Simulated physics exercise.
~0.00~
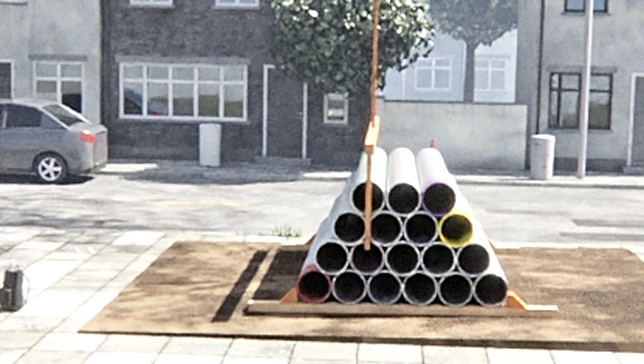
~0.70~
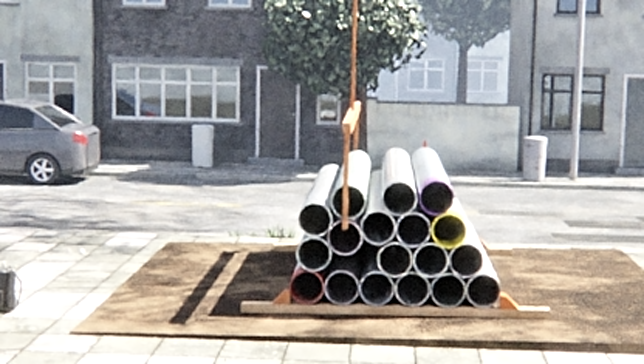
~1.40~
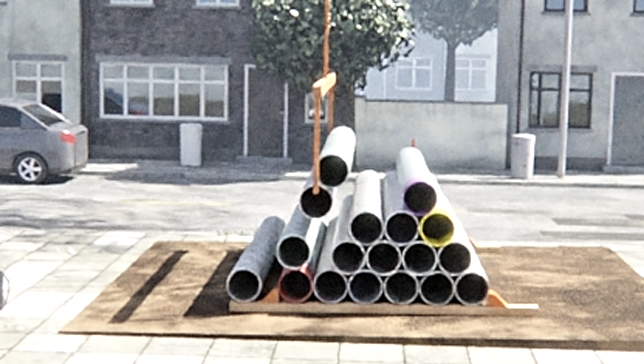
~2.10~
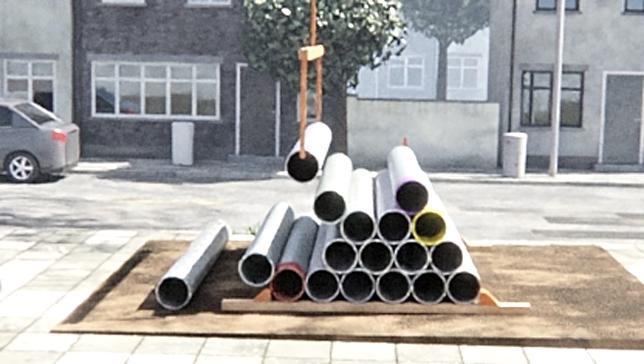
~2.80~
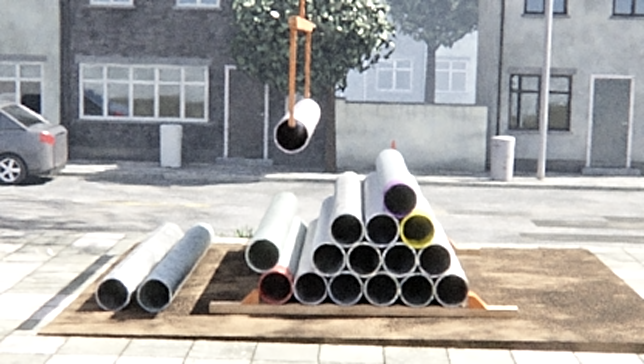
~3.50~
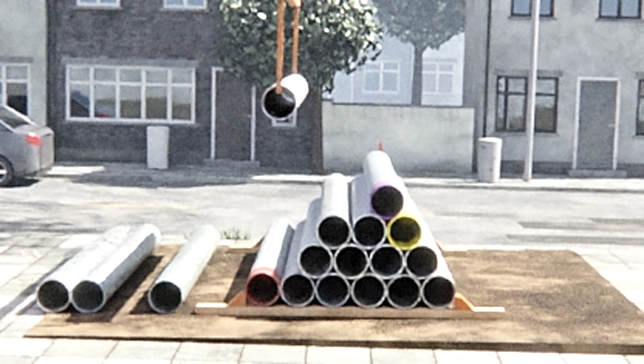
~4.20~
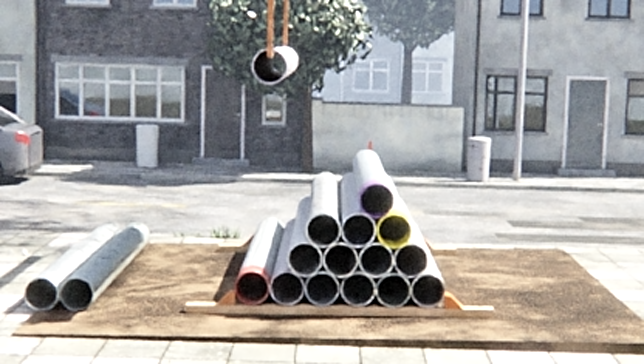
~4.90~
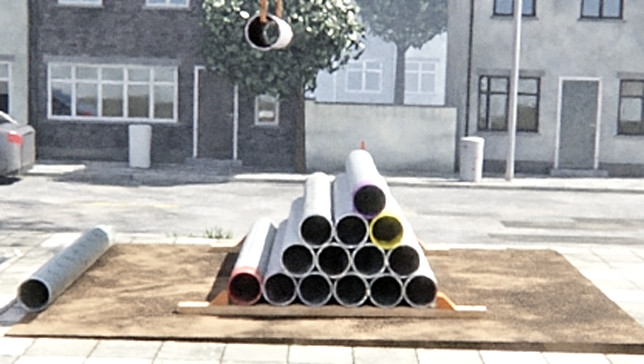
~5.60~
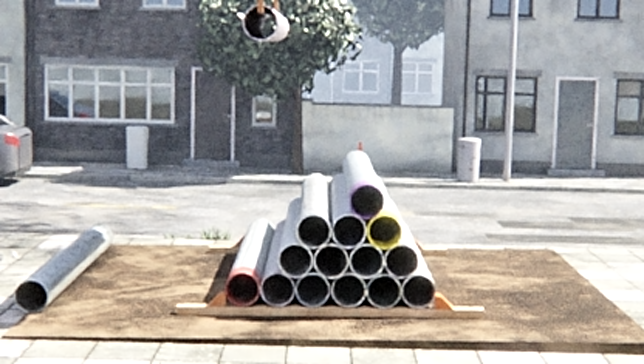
Street-side soil patch, an orange hoist lifting one pipe from a stack, others rolling off left, red, purple and yellow ones staying.
